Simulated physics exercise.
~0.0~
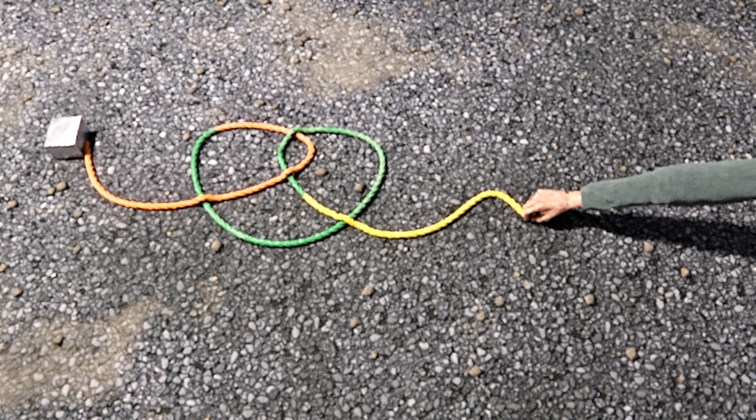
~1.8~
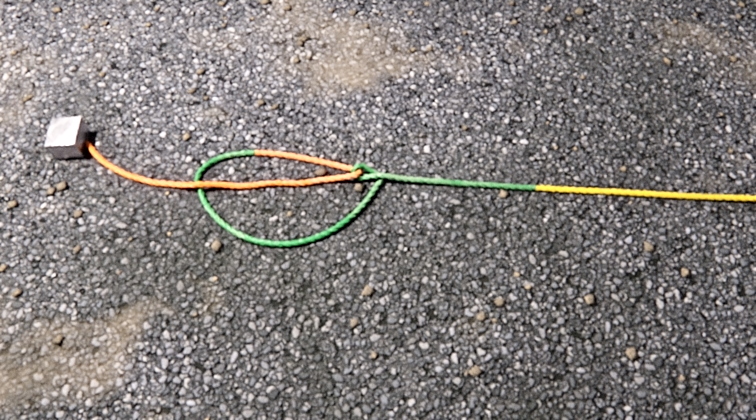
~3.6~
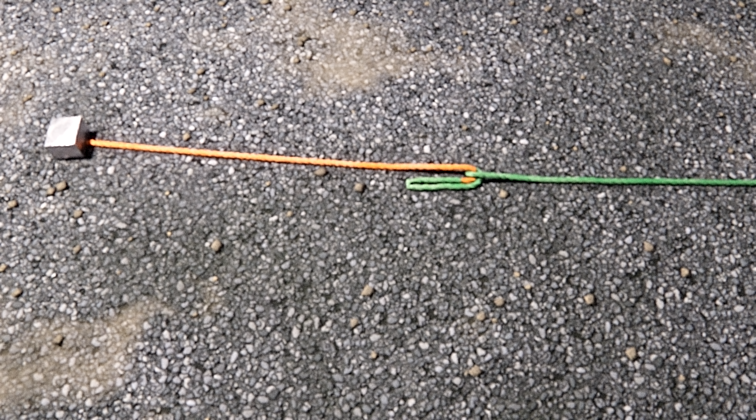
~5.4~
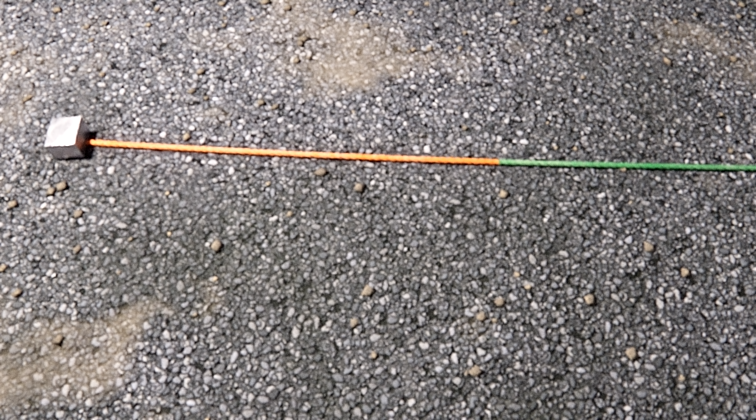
Looped orange, green and yellow rope fixed to a block being pulled right by a hand, its loops shrinking until it runs straight.
